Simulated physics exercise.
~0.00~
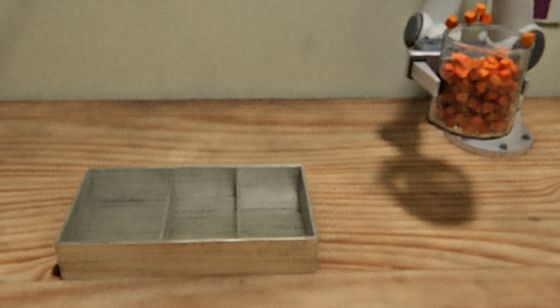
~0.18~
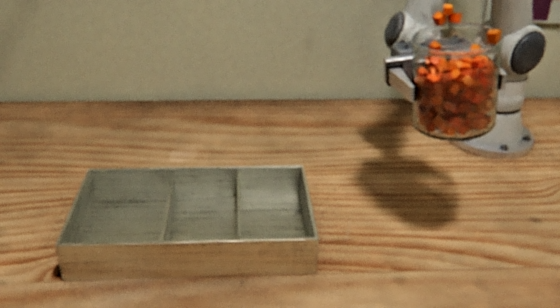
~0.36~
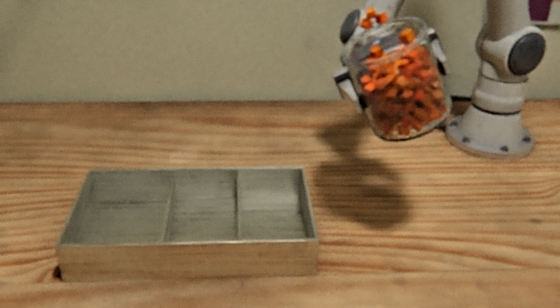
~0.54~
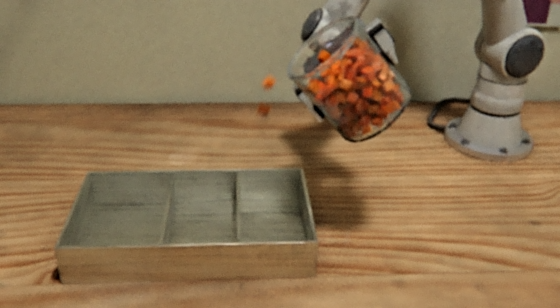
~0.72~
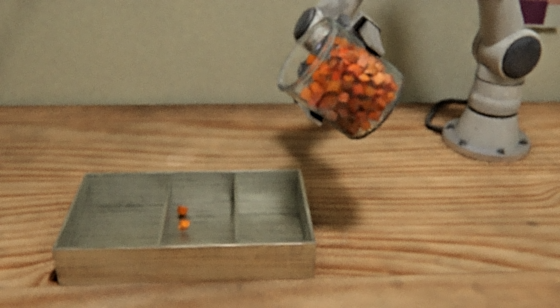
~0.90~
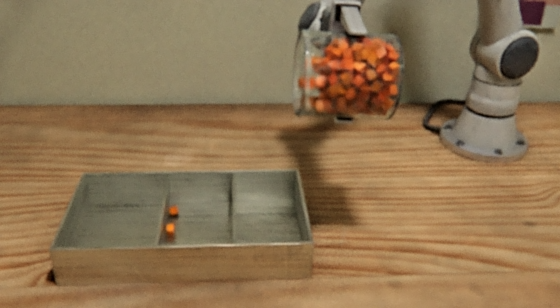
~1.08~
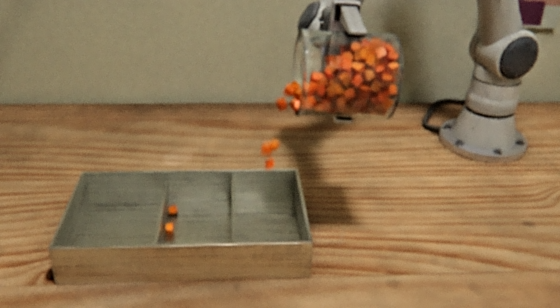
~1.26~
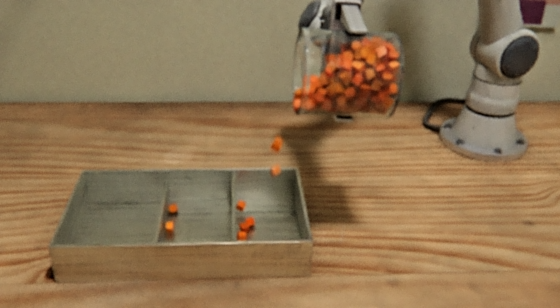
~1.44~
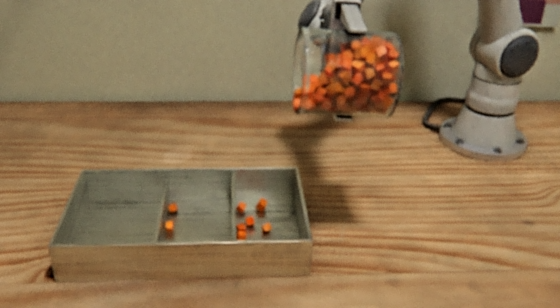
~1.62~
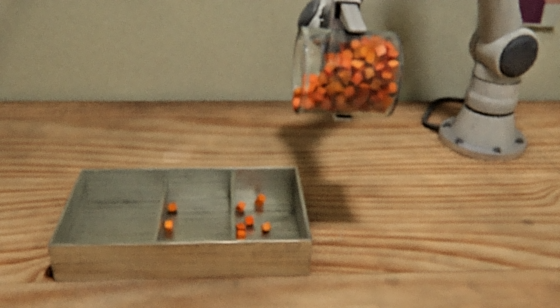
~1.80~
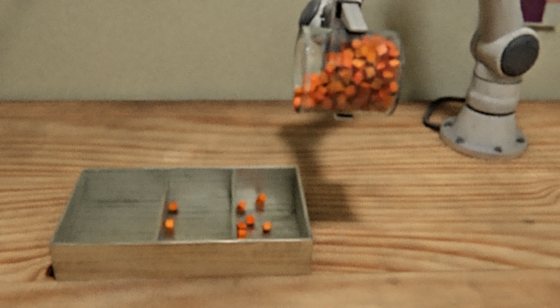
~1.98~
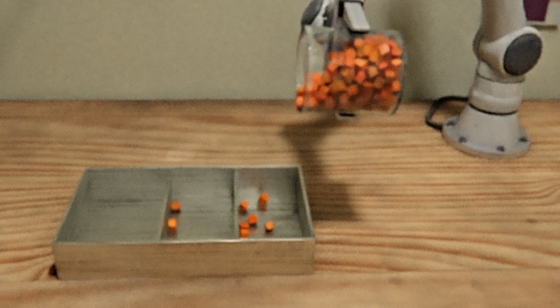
A robot arm tips a clear beaker, dropping a few orange cubes into a divided tray.
